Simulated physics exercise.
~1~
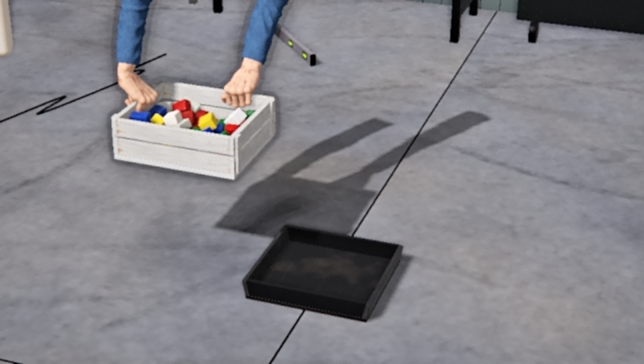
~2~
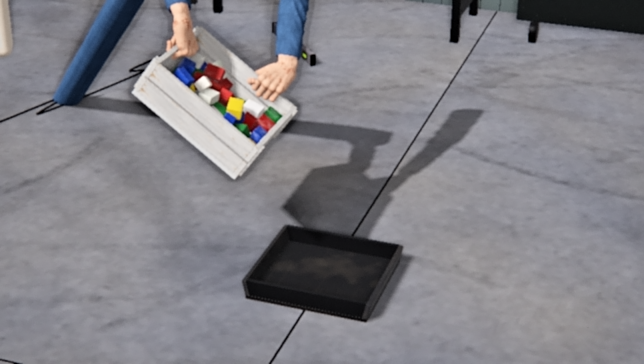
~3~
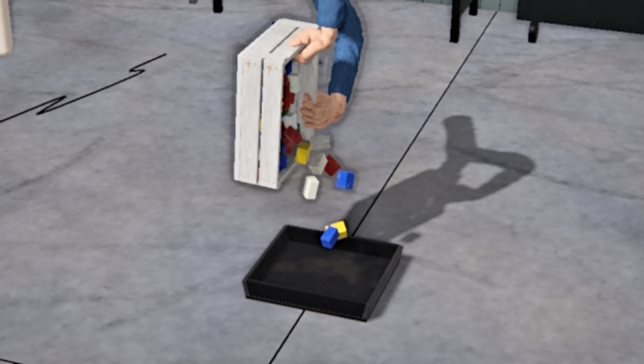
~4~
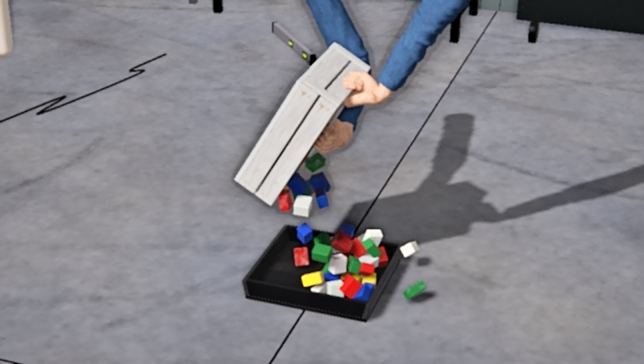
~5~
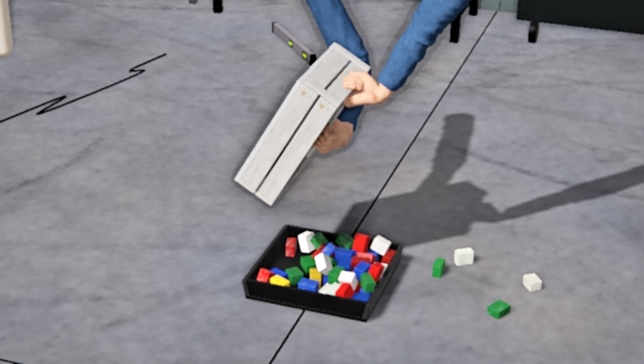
A white crate filled with red, blue, yellow, green and white toy bricks is held in two hands above a grey floor, up and to the left of an empty black tub. The hands tilt it to the right as it moves closer to the tub. It swings upright on its side, and the first bricks tumble out toward the tub. Tipped further, it pours a thick stream that heaps up inside, while a few bricks go past the right edge. At the end the crate is held steeply tipped with nothing more falling, most bricks fill the tub, and four lie on the floor to its right.
